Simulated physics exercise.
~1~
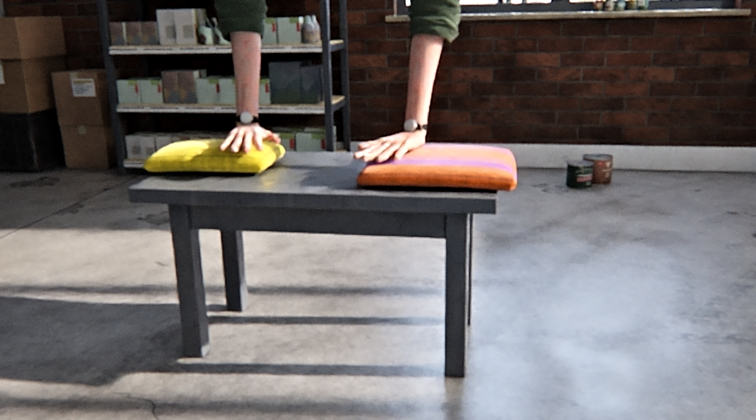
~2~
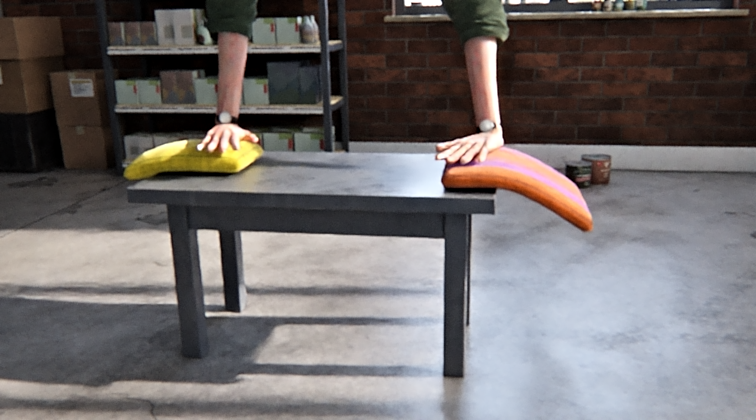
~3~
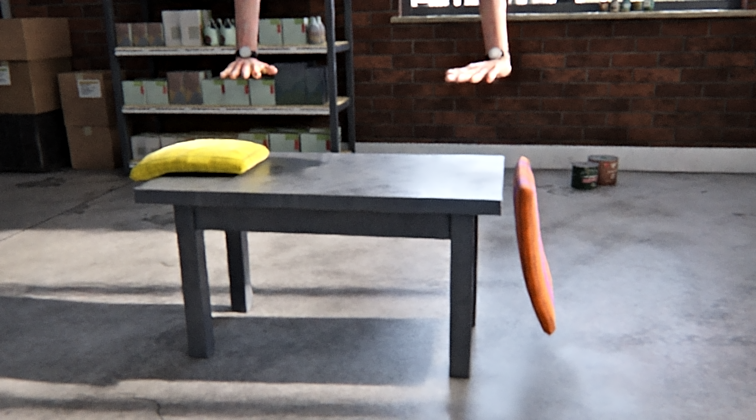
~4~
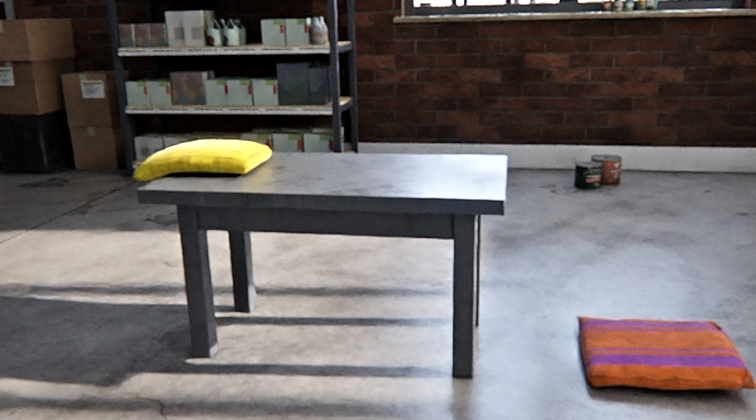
Two hands slid a yellow rice sack and an orange seat pad outward toward opposite ends of a low table, then lifted away; the sack stayed on top at the left while the drooping pad tipped off the right end and landed flat on the floor.
